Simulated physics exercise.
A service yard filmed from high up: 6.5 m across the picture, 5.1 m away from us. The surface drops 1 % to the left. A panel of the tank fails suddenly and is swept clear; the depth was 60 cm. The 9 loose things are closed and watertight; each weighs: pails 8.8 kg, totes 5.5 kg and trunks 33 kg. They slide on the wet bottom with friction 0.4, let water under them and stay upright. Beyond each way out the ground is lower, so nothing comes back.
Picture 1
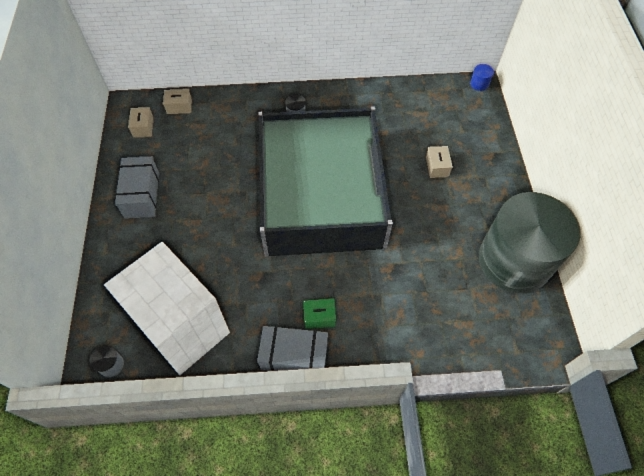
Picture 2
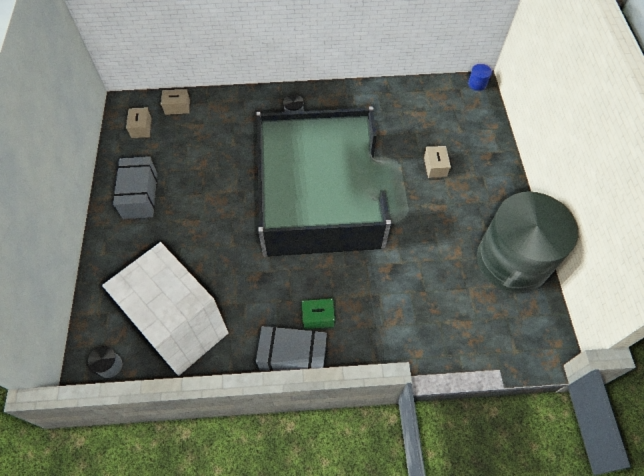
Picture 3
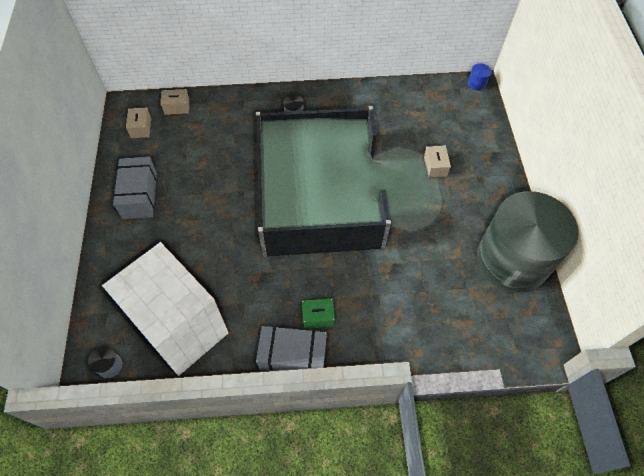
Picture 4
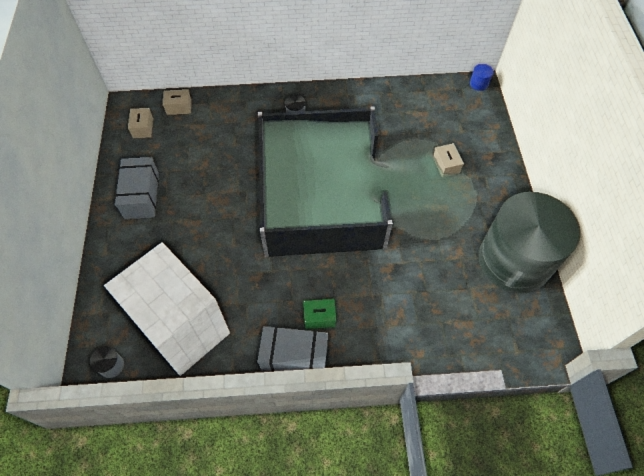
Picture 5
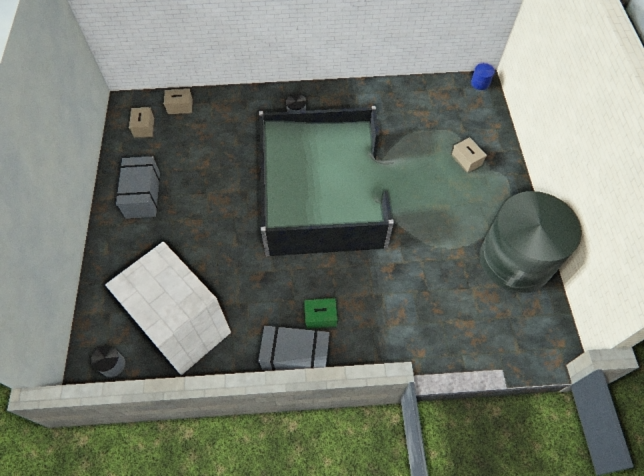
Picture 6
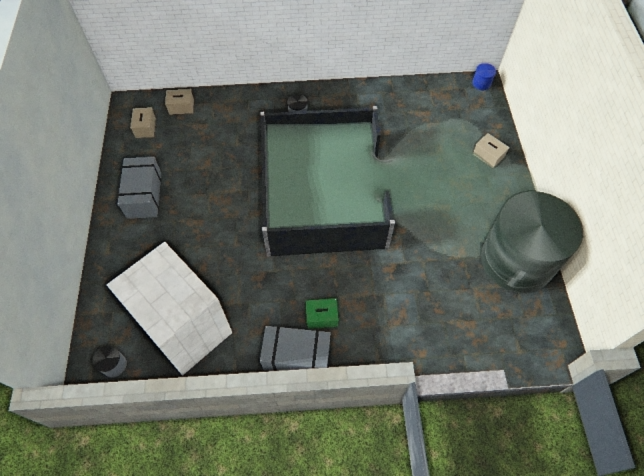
At the start, a square tank of greenish water stands in a walled yard among scattered boxes and a large dark green cylinder. A panel on its right side gives way, and water spreads out rightward across the floor, pushing one tan box to the right while the other objects stay put.
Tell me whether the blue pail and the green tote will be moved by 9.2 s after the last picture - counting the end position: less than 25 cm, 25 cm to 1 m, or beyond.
Blue pail ends far away; green tote barely shifts.
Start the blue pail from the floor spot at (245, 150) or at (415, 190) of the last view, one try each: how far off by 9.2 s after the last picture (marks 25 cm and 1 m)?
In that order: It barely shifts; it travels far.
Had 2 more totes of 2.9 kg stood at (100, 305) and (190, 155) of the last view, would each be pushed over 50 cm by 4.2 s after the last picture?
In that order: Short of it, under.
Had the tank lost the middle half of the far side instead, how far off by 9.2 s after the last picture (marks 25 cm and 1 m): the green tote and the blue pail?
In that case the green tote slides a little, the blue pail travels far.
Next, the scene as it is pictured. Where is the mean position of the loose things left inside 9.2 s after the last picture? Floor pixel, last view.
Around (198, 253).
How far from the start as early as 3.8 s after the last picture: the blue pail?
About 300 cm.
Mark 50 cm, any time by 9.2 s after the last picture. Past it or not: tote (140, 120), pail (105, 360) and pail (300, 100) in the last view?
In that order: More, less, over.
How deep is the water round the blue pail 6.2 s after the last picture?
About 4 cm.
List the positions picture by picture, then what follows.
The first picture shows the blue pail at (484, 71), on the bottom; the green tote at (320, 311), on the bottom; 2.9 m2 under water; 0 of 9 have shifted.
The second picture shows the blue pail at (482, 71), on the bottom; the green tote at (318, 311) rests on the ground; water covers 3.4 m2; 0 of 9 have shifted.
The third picture shows the blue pail at (482, 70), on the bottom; the green tote at (318, 311), on the bottom; 4.1 m2 under water; 0 of 9 have shifted.
The fourth picture shows the blue pail at (484, 71), on the bottom; the green tote at (320, 311) rests on the ground; water covers 4.9 m2; 1 of 9 have shifted.
The fifth picture shows the blue pail at (485, 70) rests on the ground; the green tote at (321, 310), on the bottom; water covers 5.8 m2; 1 of 9 have shifted.
The sixth picture shows the blue pail at (486, 70), on the bottom; the green tote at (322, 310) rests on the ground; water covers 6.9 m2; 1 of 9 have shifted.
Then, 1.2 s after the last picture the blue pail is near (476, 62), 0.2 m from its start, afloat; the green tote is near (322, 310), 0.0 m from its start, aground; 0 of 9 are out; 2 afloat.
Then, 3.8 s after the last picture the blue pail is near (314, 114), 3.0 m from its start, aground; the green tote is near (322, 310), 0.0 m from its start, aground; 0 of 9 are out; 1 afloat.
Then, 6.2 s after the last picture the blue pail is near (236, 137), 4.2 m from its start, aground; the green tote is near (322, 310), 0.0 m from its start, aground; 0 of 9 are out; 3 afloat.
Then, 9.2 s after the last picture the blue pail is near (236, 137), 4.2 m from its start, aground; the green tote is near (317, 305), 0.1 m from its start, aground; 0 of 9 are out; 2 afloat.
